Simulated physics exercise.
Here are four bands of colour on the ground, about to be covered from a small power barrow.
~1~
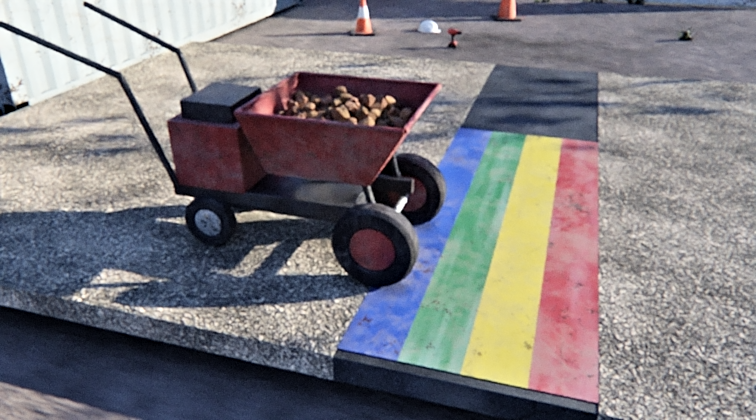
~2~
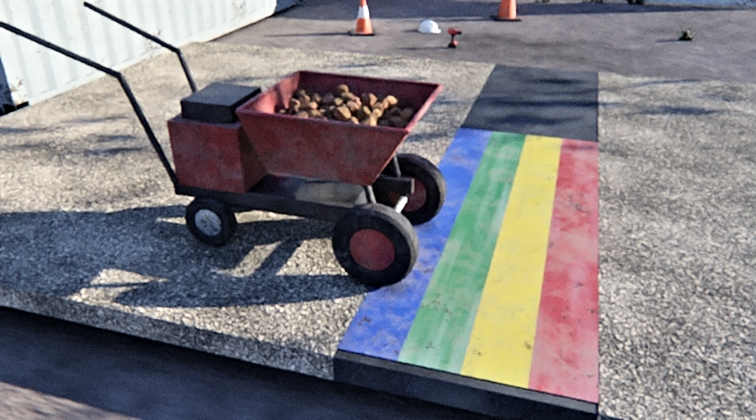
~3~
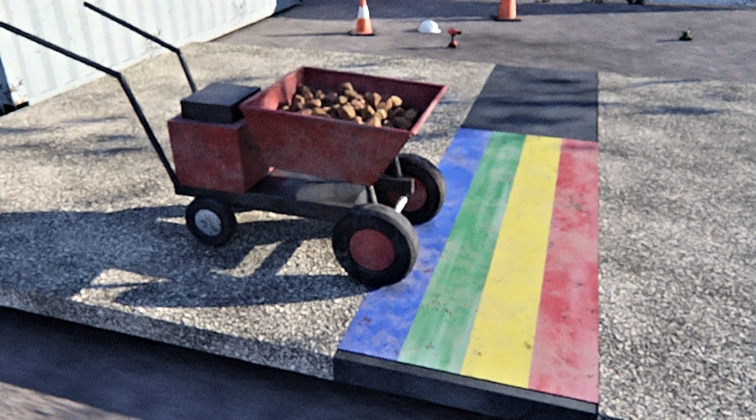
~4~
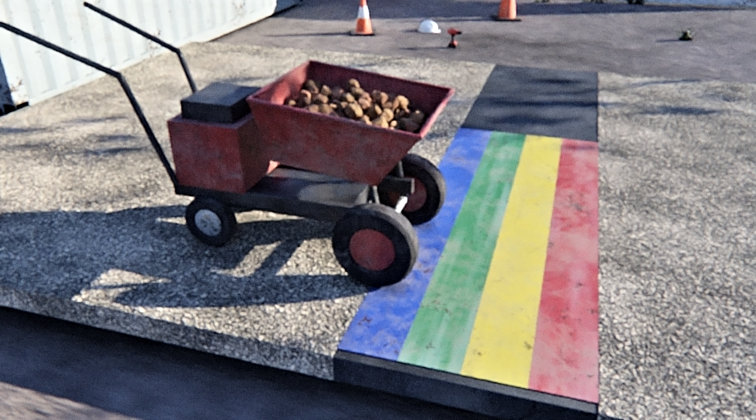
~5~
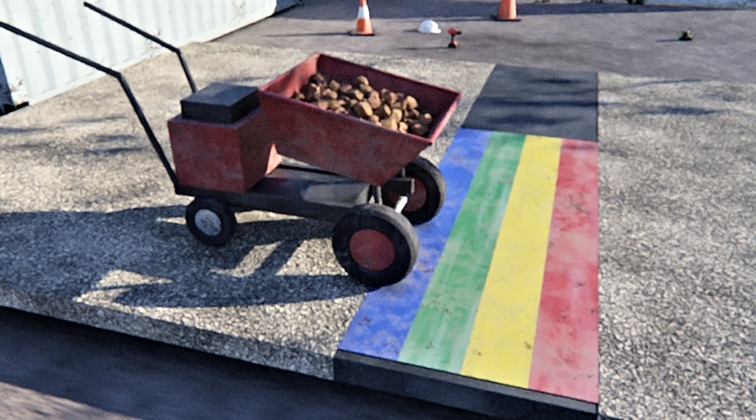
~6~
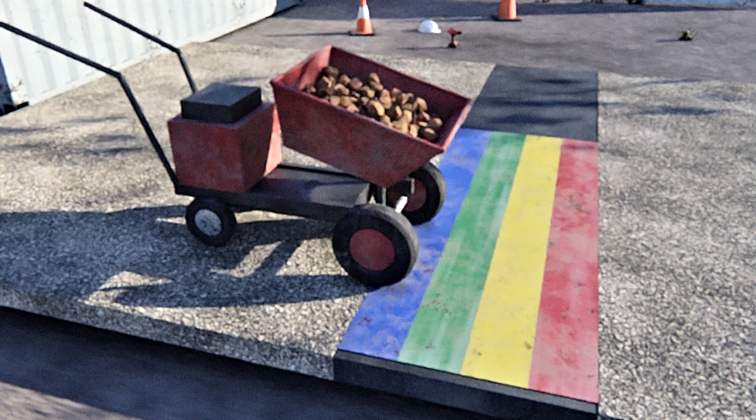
At the start, a small red barrow heaped with brown clods stands with its skip level beside blue, green, yellow and red strips on the ground. The skip then tilts gradually forward to the right, its back end rising, while the wheels stay still and the clods remain inside.
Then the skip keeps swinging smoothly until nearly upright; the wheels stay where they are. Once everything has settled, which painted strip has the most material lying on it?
Most of it lies on the red strip.
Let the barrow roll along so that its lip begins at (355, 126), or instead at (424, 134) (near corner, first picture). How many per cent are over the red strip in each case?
Roughly 20 per cent, and 40 per cent.
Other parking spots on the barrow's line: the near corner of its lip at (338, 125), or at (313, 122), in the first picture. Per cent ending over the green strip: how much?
Some 30 % then some 40 %.
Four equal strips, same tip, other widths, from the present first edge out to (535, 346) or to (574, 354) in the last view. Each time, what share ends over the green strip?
About 0 % and 0 %.
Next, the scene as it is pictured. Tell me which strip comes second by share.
Second place goes to yellow.
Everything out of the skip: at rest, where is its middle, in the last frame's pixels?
Roughly pixel (569, 272).
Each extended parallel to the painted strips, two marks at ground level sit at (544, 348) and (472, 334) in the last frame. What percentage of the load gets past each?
Around 50 in a hundred for the first, 80 in a hundred for the second.
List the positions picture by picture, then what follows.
Lip of the skip at (404, 132), level; top of the load at (342, 111), clay clods; blue strip at (387, 313); green strip at (443, 324); yellow strip at (503, 335); red strip at (566, 347), in the first picture.
Lip of the skip at (406, 132), level; top of the load at (343, 110), in the second picture.
Lip of the skip at (411, 134), tipped barely; top of the load at (336, 110), in the third picture.
Lip of the skip at (419, 138), tipped a little; top of the load at (331, 109), in the fourth picture.
Lip of the skip at (430, 143), tipped a little; top of the load at (340, 106), in the fifth picture.
Lip of the skip at (442, 151), tipped clearly; top of the load at (336, 96); blue strip at (387, 313); green strip at (443, 324); yellow strip at (503, 335); red strip at (566, 347), in the sixth picture.
Soon, skip tipped steeply; all in the skip.
A while on, skip tipped right over; most in the skip; a small part over the yellow strip; a small part over the red strip; a stray few falling.
Towards the end, skip tipped right over; about a quarter in the skip; about a quarter over the yellow strip; about a third over the red strip; about a quarter off the paint.
Finally, skip tipped right over; a small part in the skip; none over the blue strip; none over the green strip; about a quarter over the yellow strip; about a third over the red strip; about a quarter off the paint.
